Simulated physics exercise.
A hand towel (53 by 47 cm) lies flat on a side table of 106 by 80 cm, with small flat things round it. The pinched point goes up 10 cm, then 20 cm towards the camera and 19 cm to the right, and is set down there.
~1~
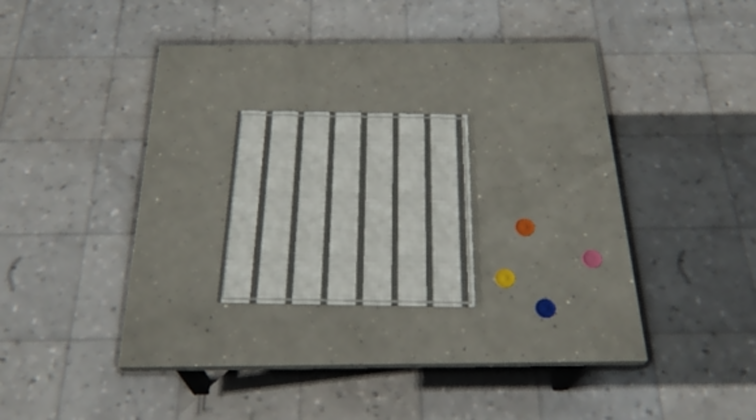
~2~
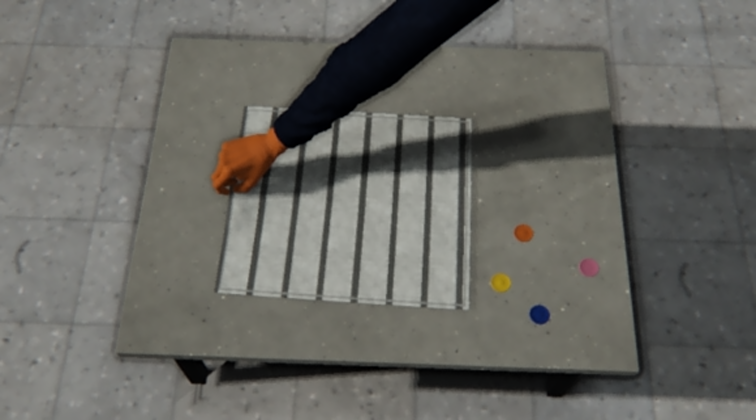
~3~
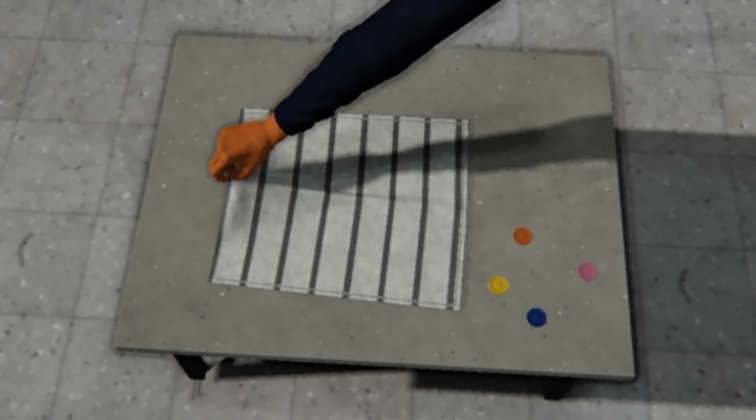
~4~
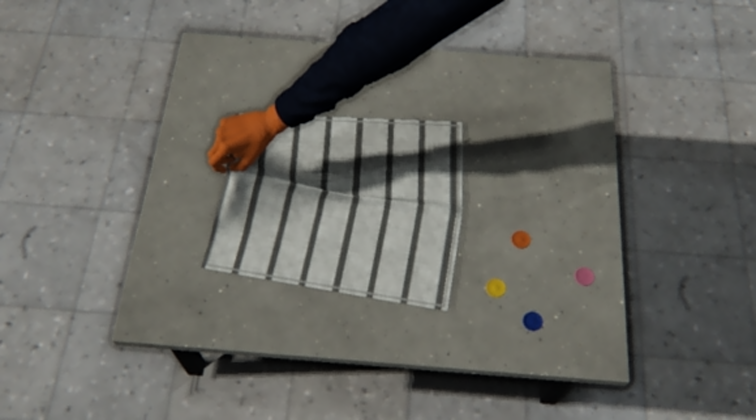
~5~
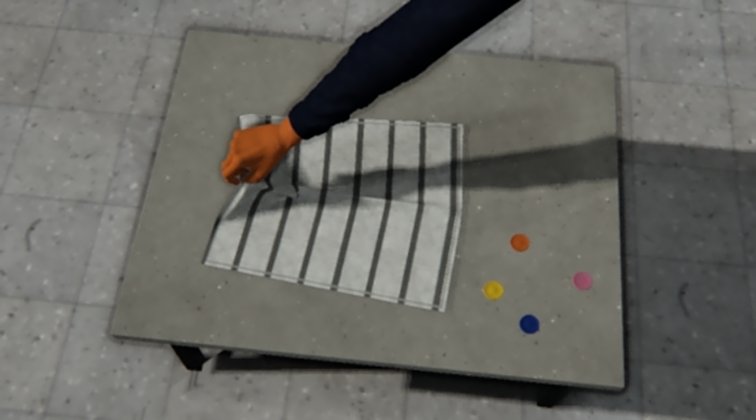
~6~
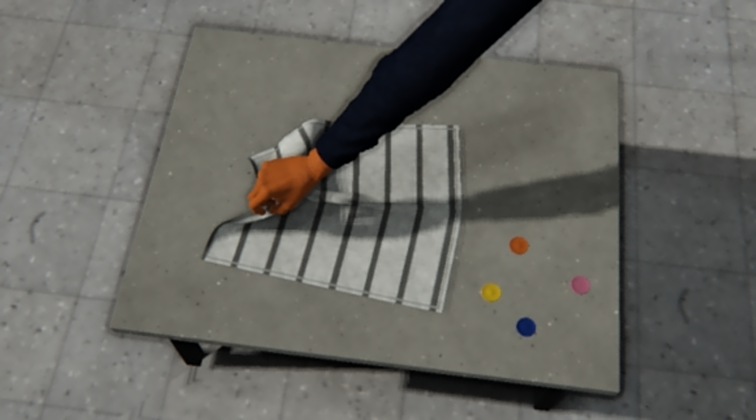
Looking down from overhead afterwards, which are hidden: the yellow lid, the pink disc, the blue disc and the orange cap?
Result: Yellow lid remains in the open, pink disc still shows, blue disc still shows, orange cap remains in the open.
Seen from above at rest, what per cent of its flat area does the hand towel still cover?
Some 65 per cent.
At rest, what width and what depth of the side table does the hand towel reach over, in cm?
About 48 by 48 cm.
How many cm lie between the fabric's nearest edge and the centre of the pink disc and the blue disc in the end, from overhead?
Roughly 28 cm, 18 cm.
Next, 60 % of it is down, spanning 52 by 47 cm, above no small thing.
Then, 65 % of it is down, spanning 48 by 48 cm, above no small thing.
After that, 65 % of it is down, spanning 48 by 48 cm, above no small thing.
Later, 65 % of it is down, spanning 48 by 48 cm, above no small thing.
At the end, 65 % of it is down, spanning 48 by 49 cm, above no small thing.
